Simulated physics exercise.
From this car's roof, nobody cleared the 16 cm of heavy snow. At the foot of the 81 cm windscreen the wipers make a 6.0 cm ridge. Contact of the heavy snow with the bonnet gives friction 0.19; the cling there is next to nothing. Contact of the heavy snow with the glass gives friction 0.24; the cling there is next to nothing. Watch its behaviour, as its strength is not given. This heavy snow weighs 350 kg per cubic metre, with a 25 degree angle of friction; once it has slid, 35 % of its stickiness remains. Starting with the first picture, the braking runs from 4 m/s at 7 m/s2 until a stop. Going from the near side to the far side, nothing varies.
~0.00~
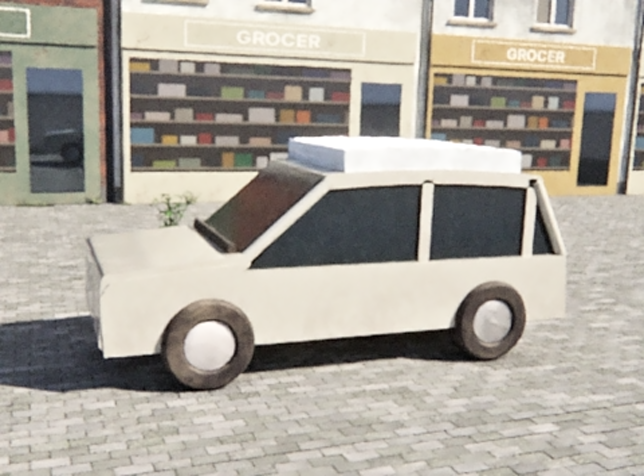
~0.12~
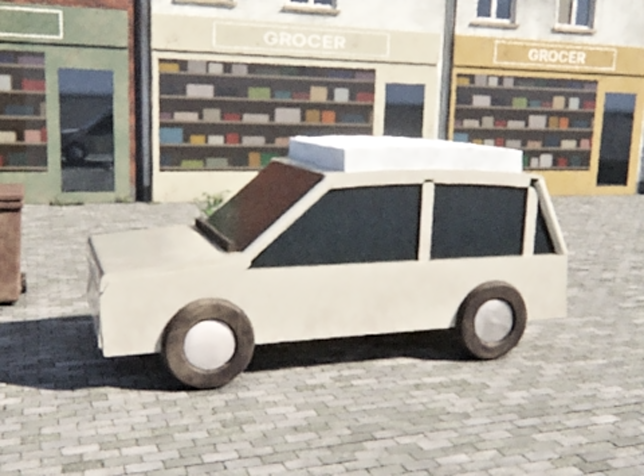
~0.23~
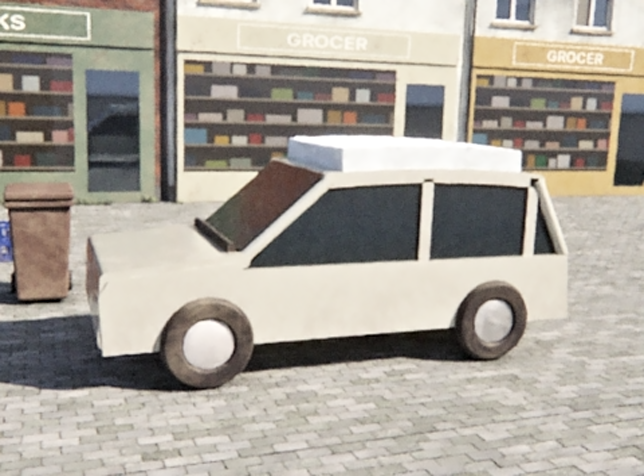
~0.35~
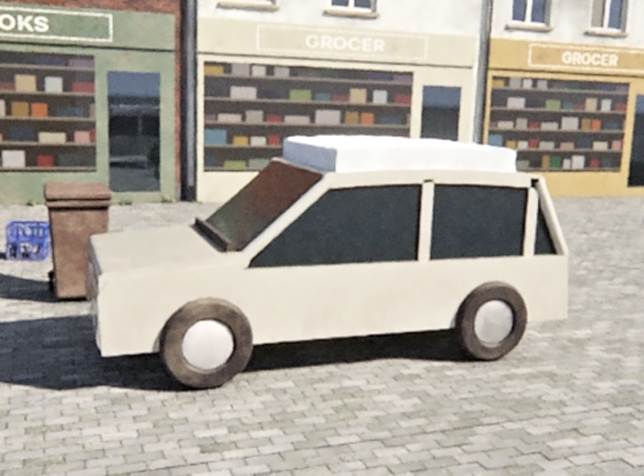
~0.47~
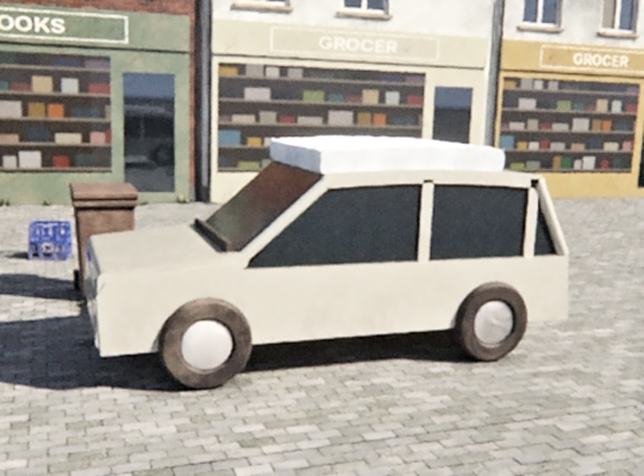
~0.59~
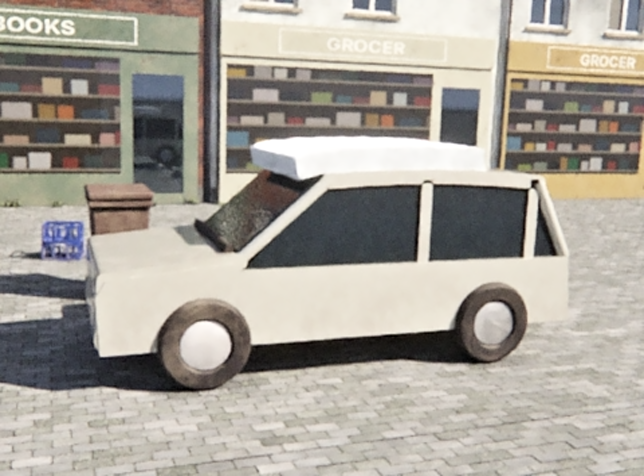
White slab of snow on a cream estate car's roof sliding forward over the windscreen top and starting to crack.
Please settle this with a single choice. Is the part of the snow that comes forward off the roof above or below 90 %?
The part of the snow that comes forward off the roof comes out above.
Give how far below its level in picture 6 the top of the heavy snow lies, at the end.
Roughly 40 cm.
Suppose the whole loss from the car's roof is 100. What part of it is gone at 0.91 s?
The figure is about 50 %.
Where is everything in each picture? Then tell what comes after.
The first picture shows leading edge of the heavy snow at (346, 153).
The second picture shows leading edge of the heavy snow at (345, 166).
The third picture shows leading edge of the heavy snow at (343, 166), its middle shifted 1.0 cm.
The fourth picture shows leading edge of the heavy snow at (337, 151), its middle shifted 5.8 cm.
The fifth picture shows leading edge of the heavy snow at (322, 155), its middle shifted 16 cm, 2 % of it past the top of the windscreen, in one piece.
The sixth picture shows leading edge of the heavy snow at (297, 163), its middle shifted 32 cm, 13 % of it past the top of the windscreen, cracking.
After 0.91 s, 46 % of the snow is on the roof, 38 % on the glass, 16 % on the bonnet and none has gone off the nose.
After 1.30 s, 13 % of the snow is on the roof, 38 % on the glass, 43 % on the bonnet and 5 % has gone off the nose.
After 1.69 s, 2 % of the snow is on the roof, 29 % on the glass, 50 % on the bonnet and 19 % has gone off the nose.
After 2.07 s, none of the snow is on the roof, 25 % on the glass, 41 % on the bonnet and 33 % has gone off the nose.
After 2.70 s, at the end, none of the snow is on the roof, 20 % on the glass, 46 % on the bonnet and 34 % has gone off the nose.
